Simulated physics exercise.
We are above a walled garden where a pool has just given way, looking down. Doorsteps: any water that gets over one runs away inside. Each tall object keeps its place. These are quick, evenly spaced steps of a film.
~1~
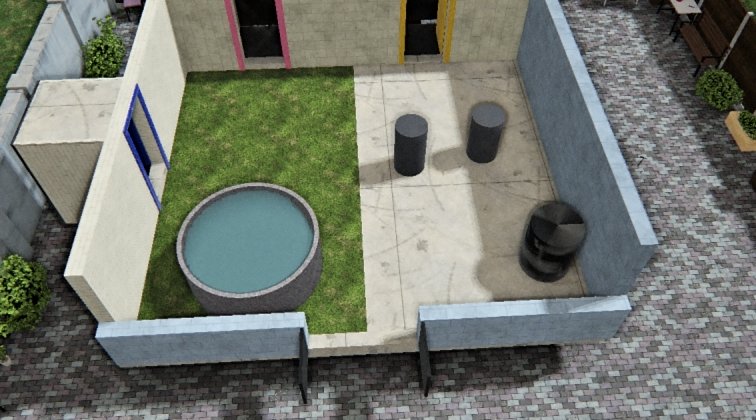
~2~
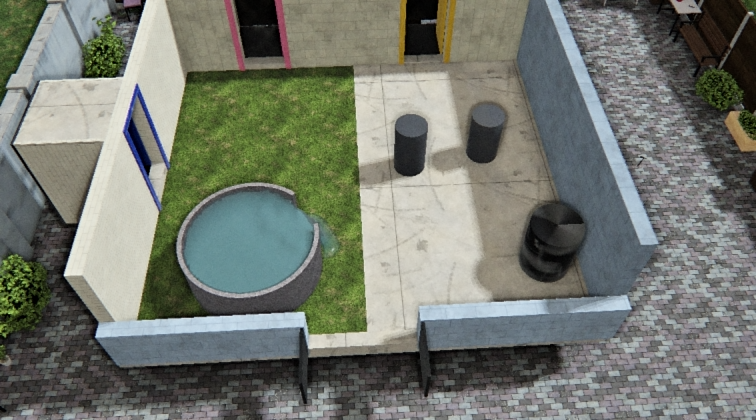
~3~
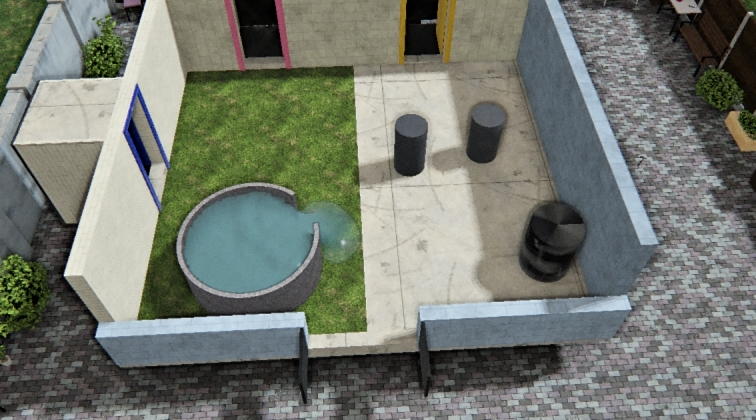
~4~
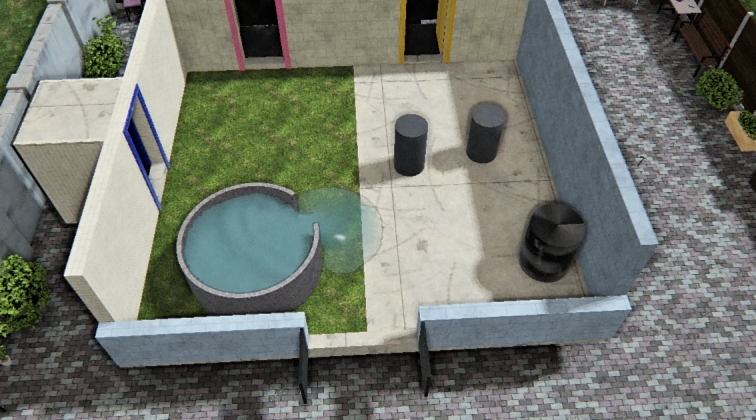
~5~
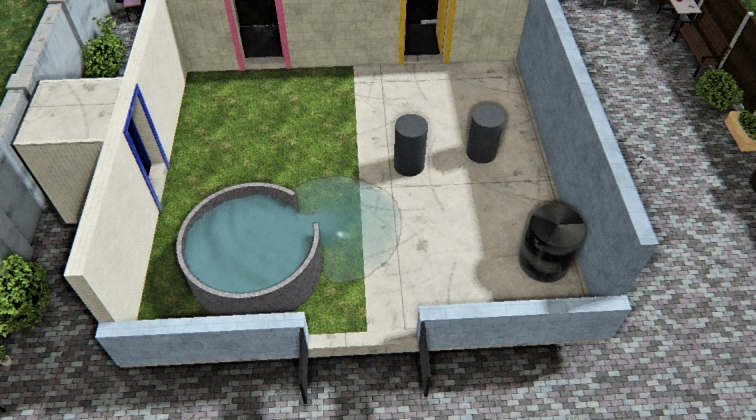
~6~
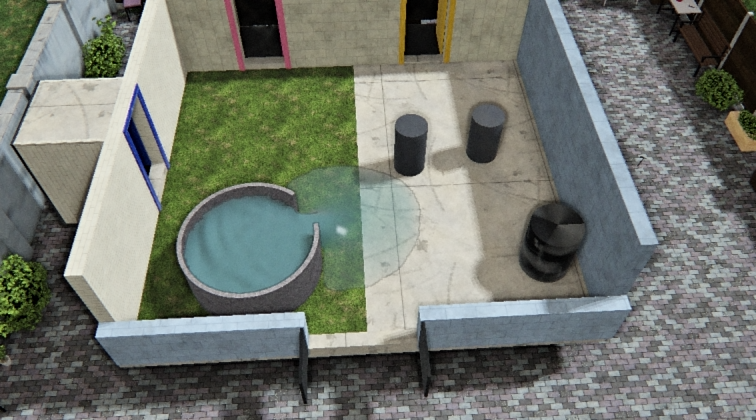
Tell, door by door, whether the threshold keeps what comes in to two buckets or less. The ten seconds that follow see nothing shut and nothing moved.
Blue door: Two buckets or less. Pink door: Two buckets or less. Yellow door: More than two buckets.
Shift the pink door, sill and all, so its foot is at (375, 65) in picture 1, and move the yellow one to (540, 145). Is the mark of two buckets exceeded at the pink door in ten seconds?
Pink: Falls short.
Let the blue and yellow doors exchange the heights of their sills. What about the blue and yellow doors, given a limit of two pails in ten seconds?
Outcome - blue door comes in low; yellow door comes in low.
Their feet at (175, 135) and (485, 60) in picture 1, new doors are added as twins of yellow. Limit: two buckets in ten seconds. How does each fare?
Lab note - first stays short of the line, second crosses the line.
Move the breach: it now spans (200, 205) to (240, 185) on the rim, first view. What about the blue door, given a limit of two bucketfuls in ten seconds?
The blue one goes past it.
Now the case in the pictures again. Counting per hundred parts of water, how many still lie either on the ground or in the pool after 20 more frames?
Some 100 parts in a hundred have not run off.
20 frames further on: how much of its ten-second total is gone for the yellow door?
Some 20 per cent.
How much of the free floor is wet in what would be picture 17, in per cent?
I reckon around 45 %.
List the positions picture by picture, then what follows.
In the first picture, still water in the pool at (249, 239).
In the second picture, water pours out at (309, 228) and has run to (332, 251).
In the third picture, the front is at (356, 244), out from the gap at (309, 230).
In the fourth picture, water pours out at (309, 230) and has run to (367, 203).
In the fifth picture, the front is at (386, 195), out from the gap at (309, 230).
In the sixth picture, water pours out at (309, 229) and has run to (413, 199).
A moment on, water covers 25 % of the floor; the blue door not reached, the pink door not reached, the yellow door not reached.
Next, water covers 45 % of the floor; the blue door not reached, the pink door not reached, the yellow door not reached.
Then, water covers 65 % of the floor; the blue door not reached, the pink door not reached, the yellow door under two buckets in.
Later, water covers 75 % of the floor; the blue door not reached, the pink door wet at the sill, nothing in, the yellow door over two buckets in.
In the end, water covers 90 % of the floor; the blue door not reached, the pink door wet at the sill, nothing in, the yellow door far over two buckets in.
